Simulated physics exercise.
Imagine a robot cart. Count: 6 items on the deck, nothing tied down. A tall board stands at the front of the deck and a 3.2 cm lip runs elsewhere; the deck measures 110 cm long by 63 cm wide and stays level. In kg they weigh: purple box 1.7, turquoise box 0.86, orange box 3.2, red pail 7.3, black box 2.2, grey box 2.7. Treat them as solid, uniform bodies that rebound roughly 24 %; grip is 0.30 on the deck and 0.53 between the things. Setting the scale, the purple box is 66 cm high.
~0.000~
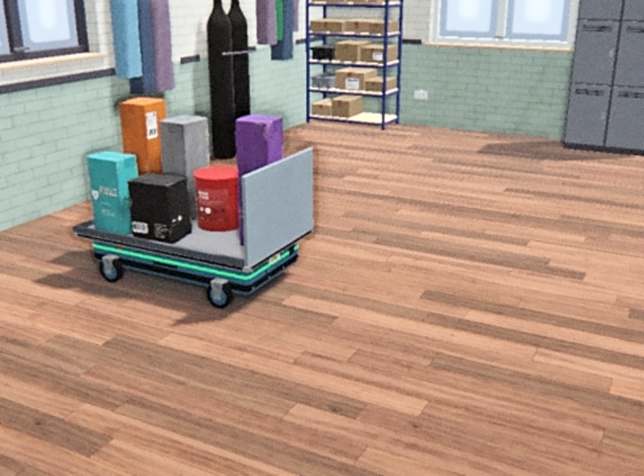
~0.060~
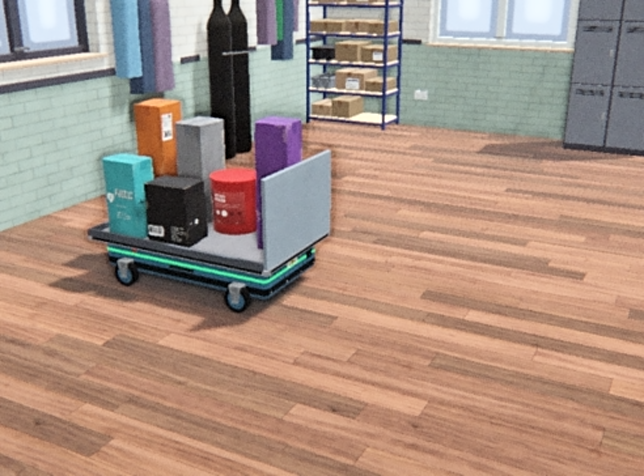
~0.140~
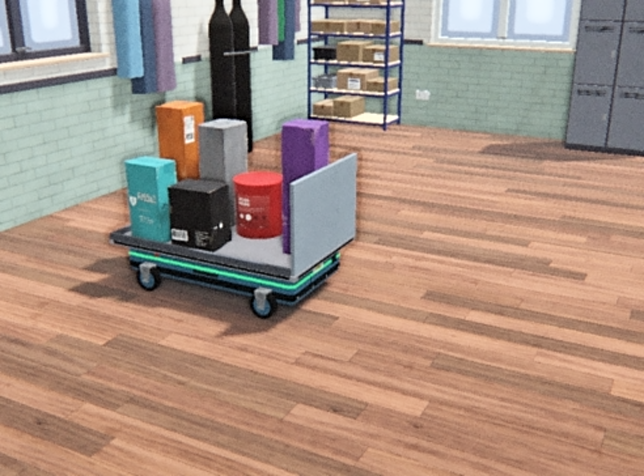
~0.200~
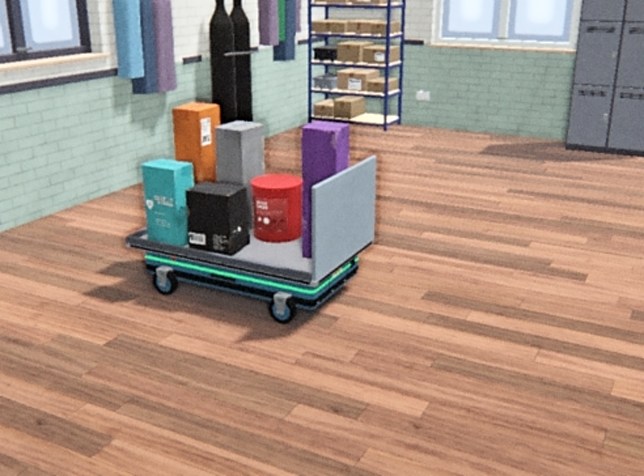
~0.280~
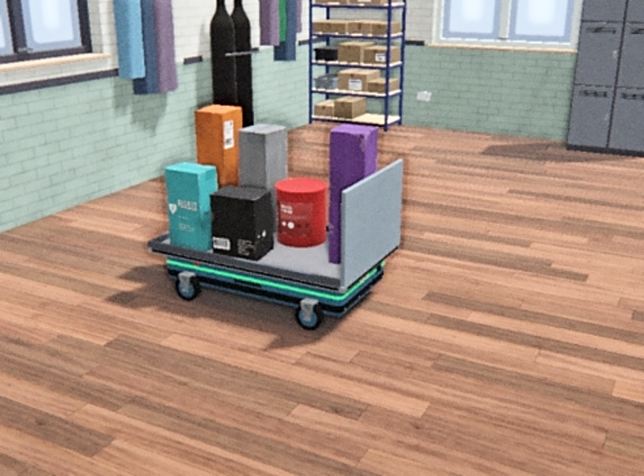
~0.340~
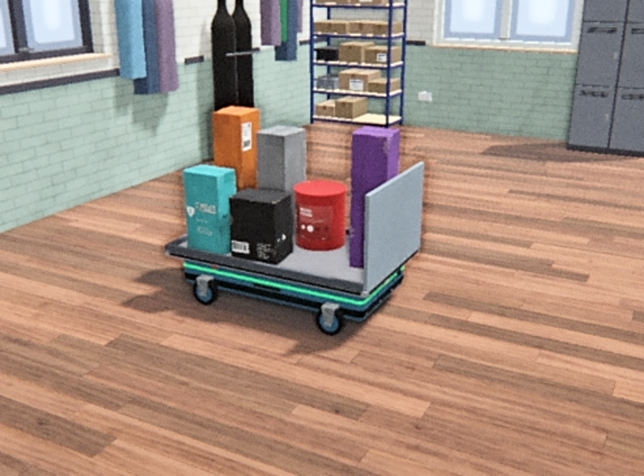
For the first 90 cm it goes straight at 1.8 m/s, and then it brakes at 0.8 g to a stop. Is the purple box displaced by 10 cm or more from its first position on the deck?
That one ends up roughly in position.
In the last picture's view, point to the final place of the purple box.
It comes to rest near (476, 216).
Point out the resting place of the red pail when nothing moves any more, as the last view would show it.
(443, 235), roughly.
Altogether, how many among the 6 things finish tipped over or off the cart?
Tally: 0.
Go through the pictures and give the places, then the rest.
In the first frame, 0 cm covered; purple box (261, 182); turquoise box (115, 194).
In the second frame, 11 cm covered; red pail (236, 202); black box (177, 211).
In the third frame, 25 cm covered; grey box (224, 173); turquoise box (153, 200).
In the fourth frame, 36 cm covered; orange box (199, 164); red pail (277, 208).
In the fifth frame, 50 cm covered; black box (243, 223); grey box (264, 180).
In the sixth frame, 61 cm covered; purple box (374, 200); turquoise box (211, 210).
By 0.74 s, 111 cm covered, stopped; orange box tilted 4°; turquoise box 14 cm from its spot; grey box 14 cm from its spot.
By 0.84 s, 111 cm covered, stopped; purple box 2 cm from its spot near (475, 215); orange box tilted 12°; turquoise box 24 cm from its spot.
When it is over (3.4 s), not toppled but over 10 cm from the start, turquoise box, orange box, red pail, black box and grey box; purple box within 10 cm of the start. End places, in pixels of the last picture, purple box near (476, 216).
